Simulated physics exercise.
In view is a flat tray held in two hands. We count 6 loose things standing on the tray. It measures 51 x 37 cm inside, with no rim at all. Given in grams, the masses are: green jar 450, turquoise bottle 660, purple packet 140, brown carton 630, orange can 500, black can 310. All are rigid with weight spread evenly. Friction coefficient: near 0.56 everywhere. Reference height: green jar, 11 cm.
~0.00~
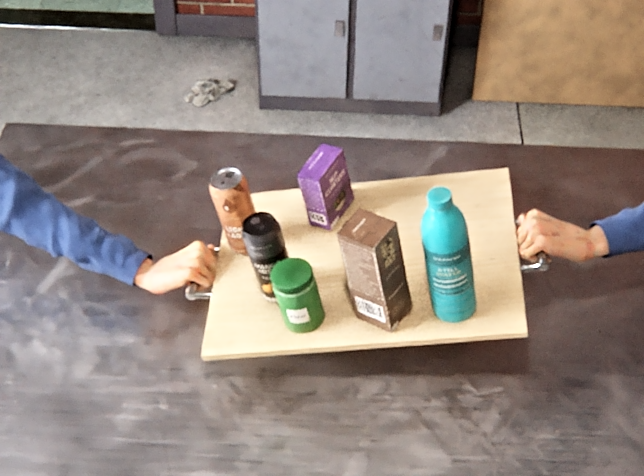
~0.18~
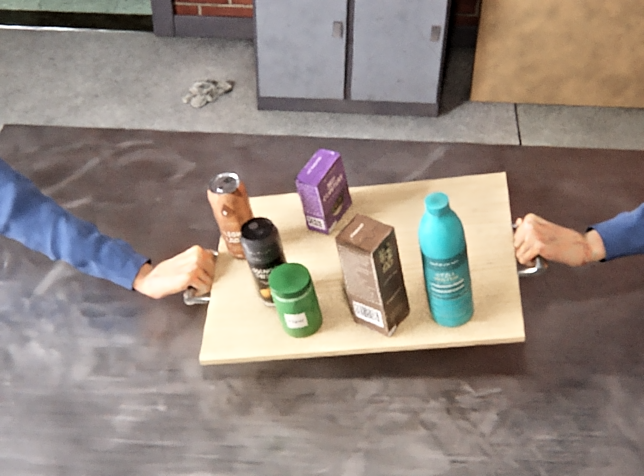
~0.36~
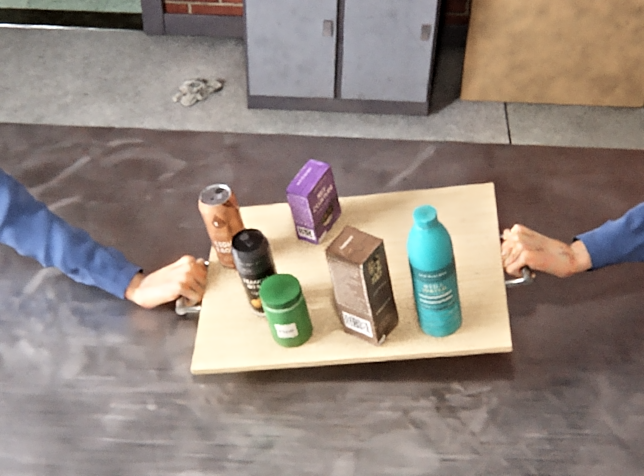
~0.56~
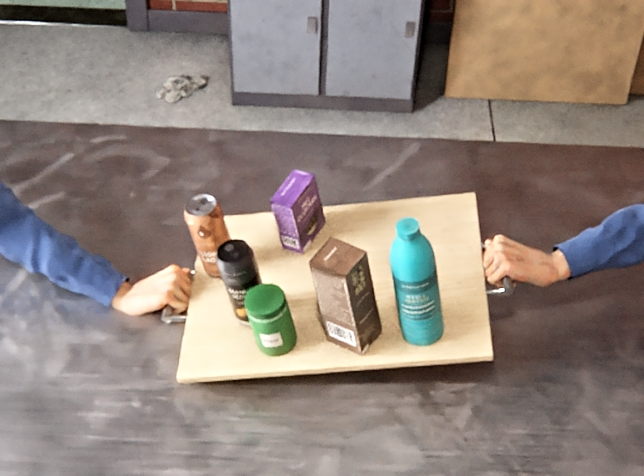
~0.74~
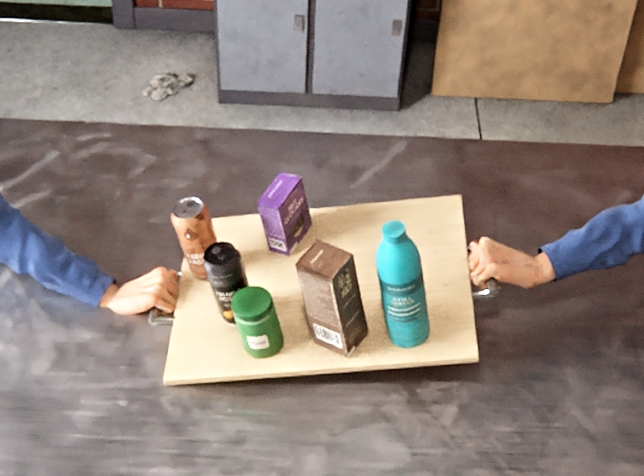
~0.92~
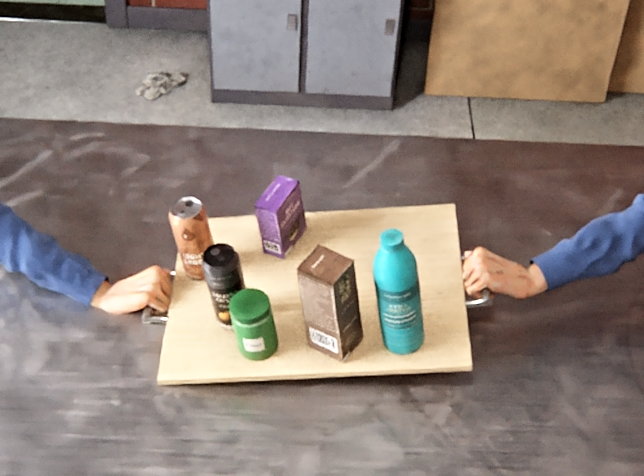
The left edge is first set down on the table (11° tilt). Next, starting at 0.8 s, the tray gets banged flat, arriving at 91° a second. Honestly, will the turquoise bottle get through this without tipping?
No.
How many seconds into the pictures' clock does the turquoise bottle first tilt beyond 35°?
At around 1.5 seconds on the pictures' clock.
After 1.12 s, tray flat on the table; turquoise bottle 8° off its base near (422, 314).
After 1.62 s, tray flat on the table; turquoise bottle now off the tray.
In the end (2.2 s), off the tray and tipped over, turquoise bottle; the other 5 under 5 cm from the start. In the last view, turquoise bottle near (503, 357).
